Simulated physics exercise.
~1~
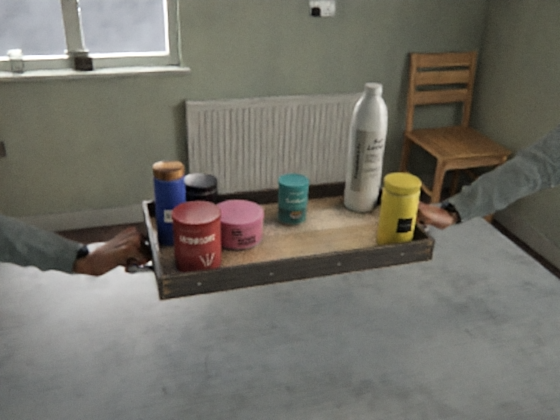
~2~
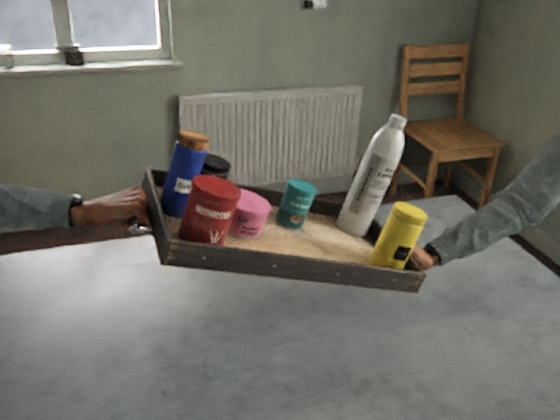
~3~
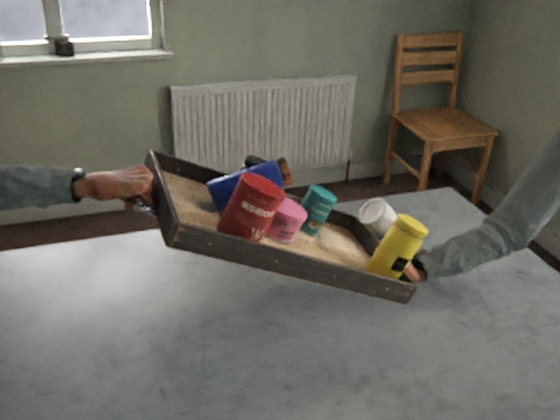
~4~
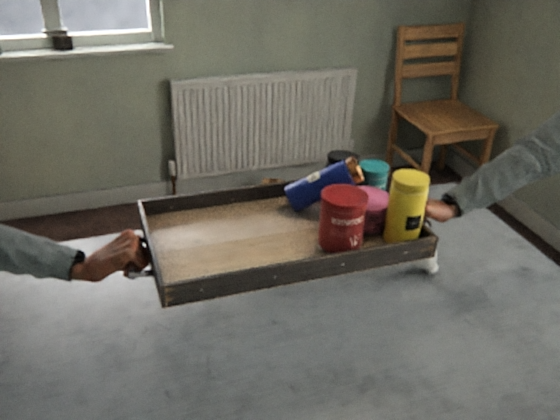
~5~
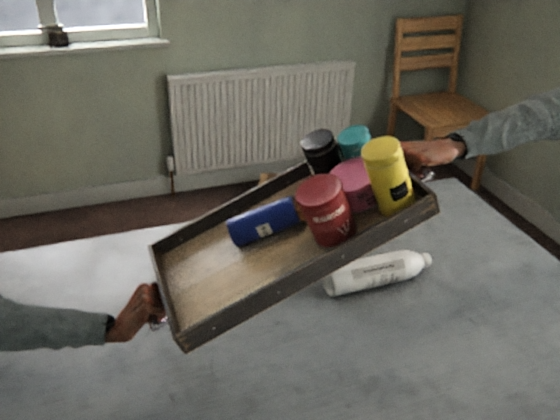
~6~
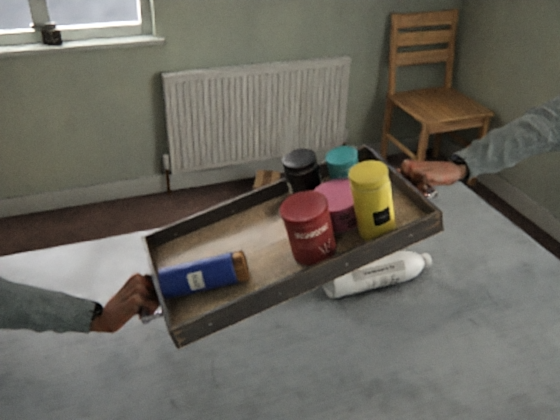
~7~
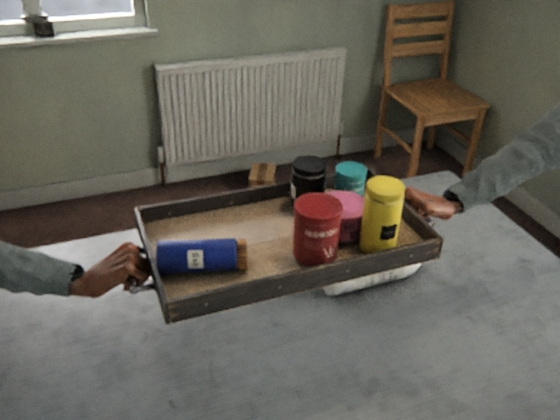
A tray of containers held by two hands tips right edge down, sliding its load rightward, toppling the blue jar and dropping the white bottle onto the surface below, then tilts left and levels, leaving the blue jar on its side at the left and the others upright.
